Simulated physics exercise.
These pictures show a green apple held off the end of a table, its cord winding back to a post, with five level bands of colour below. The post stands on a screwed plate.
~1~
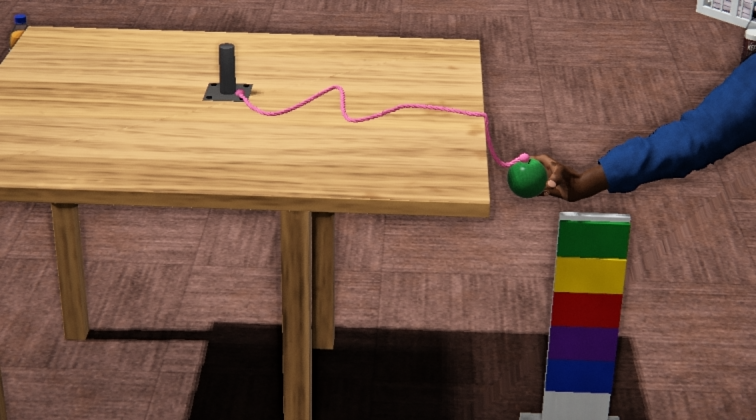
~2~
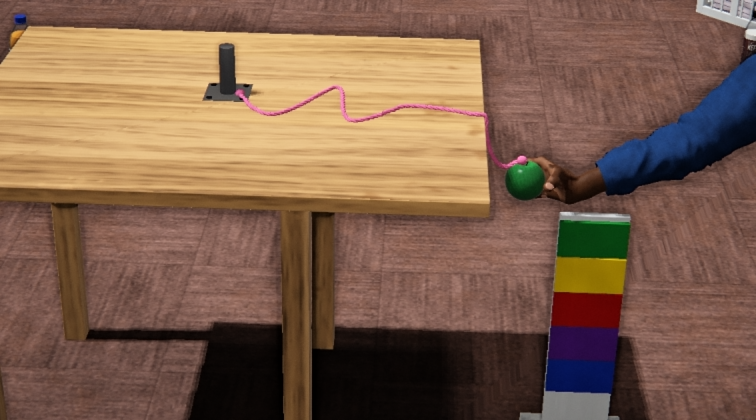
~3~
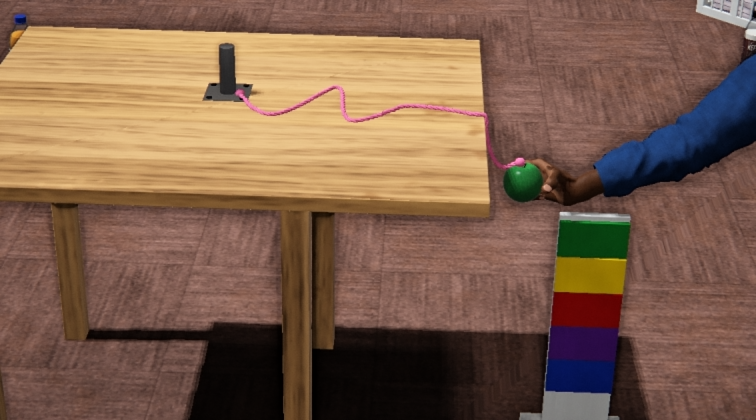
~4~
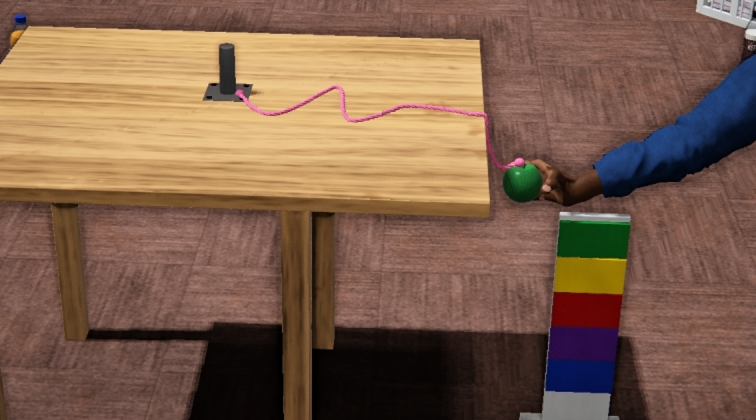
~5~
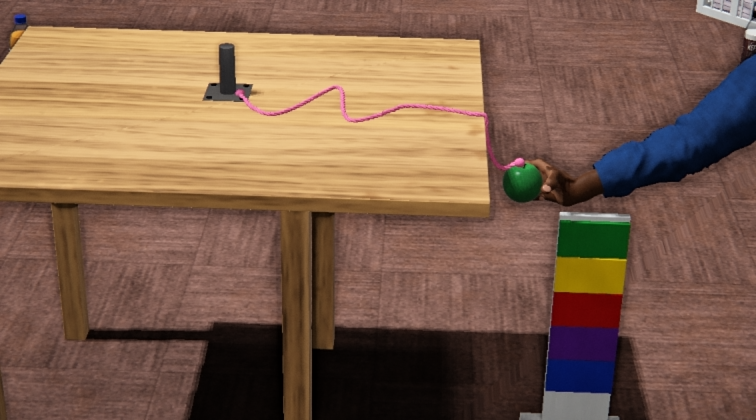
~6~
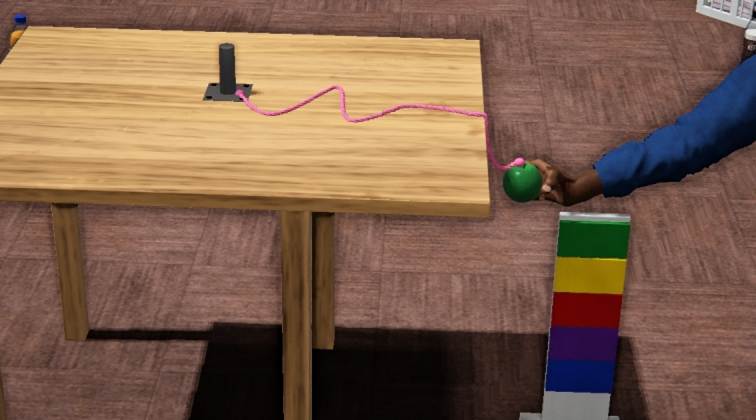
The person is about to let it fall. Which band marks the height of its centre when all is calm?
At purple.
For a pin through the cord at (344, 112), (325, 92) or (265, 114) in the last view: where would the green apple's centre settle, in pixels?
Near (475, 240), (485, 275) and (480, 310).
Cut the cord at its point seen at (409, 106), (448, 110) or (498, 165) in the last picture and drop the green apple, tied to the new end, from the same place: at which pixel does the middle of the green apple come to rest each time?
Near (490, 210), (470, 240) and (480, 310).
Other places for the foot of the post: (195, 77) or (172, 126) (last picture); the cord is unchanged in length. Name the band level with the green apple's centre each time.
In that order: Red; red.
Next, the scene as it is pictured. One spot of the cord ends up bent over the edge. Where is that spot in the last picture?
The one at (352, 121).
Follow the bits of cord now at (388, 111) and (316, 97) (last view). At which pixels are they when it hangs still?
About (482, 160), and the other about (367, 104).
A little later, apple near (474, 303); level with red.
Next, apple near (480, 326); level with purple.
When it is over, apple near (469, 332); level with purple. Its centre hangs level with the purple band.
